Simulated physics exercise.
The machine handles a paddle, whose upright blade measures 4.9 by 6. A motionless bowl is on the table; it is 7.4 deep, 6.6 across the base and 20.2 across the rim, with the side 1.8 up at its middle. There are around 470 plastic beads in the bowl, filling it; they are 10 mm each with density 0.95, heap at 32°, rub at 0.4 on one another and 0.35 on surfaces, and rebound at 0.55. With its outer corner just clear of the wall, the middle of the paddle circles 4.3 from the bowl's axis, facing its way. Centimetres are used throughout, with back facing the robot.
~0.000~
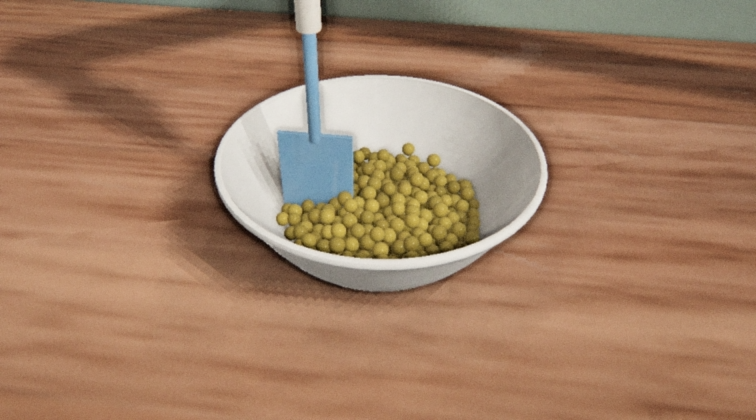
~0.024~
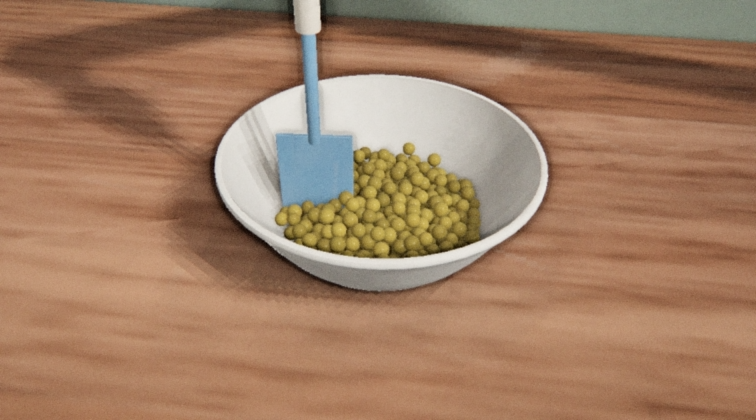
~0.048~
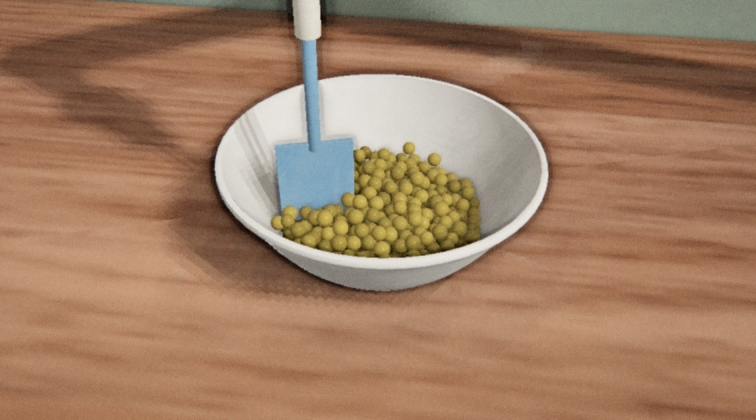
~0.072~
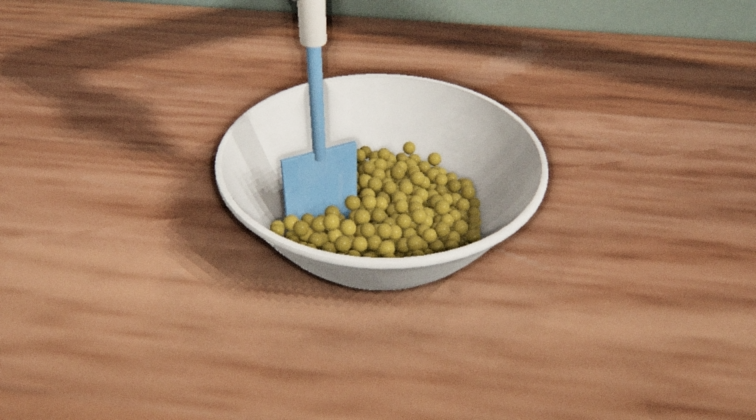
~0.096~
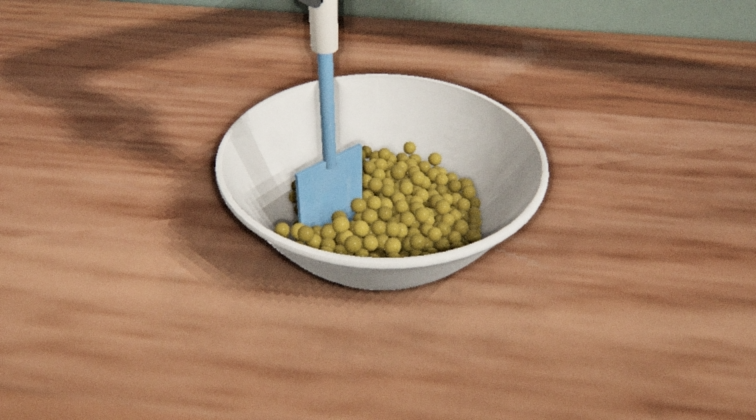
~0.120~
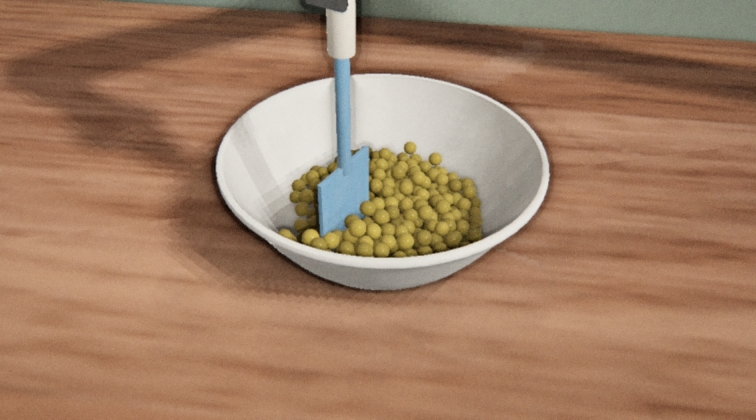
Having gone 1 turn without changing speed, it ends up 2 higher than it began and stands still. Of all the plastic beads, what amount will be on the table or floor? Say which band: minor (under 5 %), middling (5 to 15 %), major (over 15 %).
Band: Minor.
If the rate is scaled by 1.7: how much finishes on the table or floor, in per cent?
That gives about 10 percent.
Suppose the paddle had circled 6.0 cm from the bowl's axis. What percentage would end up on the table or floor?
It would be close to 0 per cent then.
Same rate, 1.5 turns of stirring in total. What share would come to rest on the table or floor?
It would be around 0 percent.
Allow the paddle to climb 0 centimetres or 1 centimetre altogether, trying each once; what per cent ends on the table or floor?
That gives about 0 per cent and 0 per cent, in order.
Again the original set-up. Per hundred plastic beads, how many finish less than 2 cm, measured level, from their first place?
Estimate: 55 per cent.
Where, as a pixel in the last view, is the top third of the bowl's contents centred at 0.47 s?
Near (374, 158).
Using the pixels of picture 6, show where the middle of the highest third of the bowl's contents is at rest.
It is centred around (382, 185).
After 0.29 s, 178° round, highest piece 8 above the table; 467 in the bowl.
After 0.47 s, 291° round, highest piece 9 above the table; 466 in the bowl, 1 on the table or floor.
After 0.76 s, 0° round, highest piece 5 above the table; 465 in the bowl, 2 on the table or floor.
After 1.46 s, 0° round, highest piece 5 above the table; 465 in the bowl, 2 on the table or floor.
In the end, 465 in the bowl, 2 on the table or floor. That is 0 % on the table or floor.
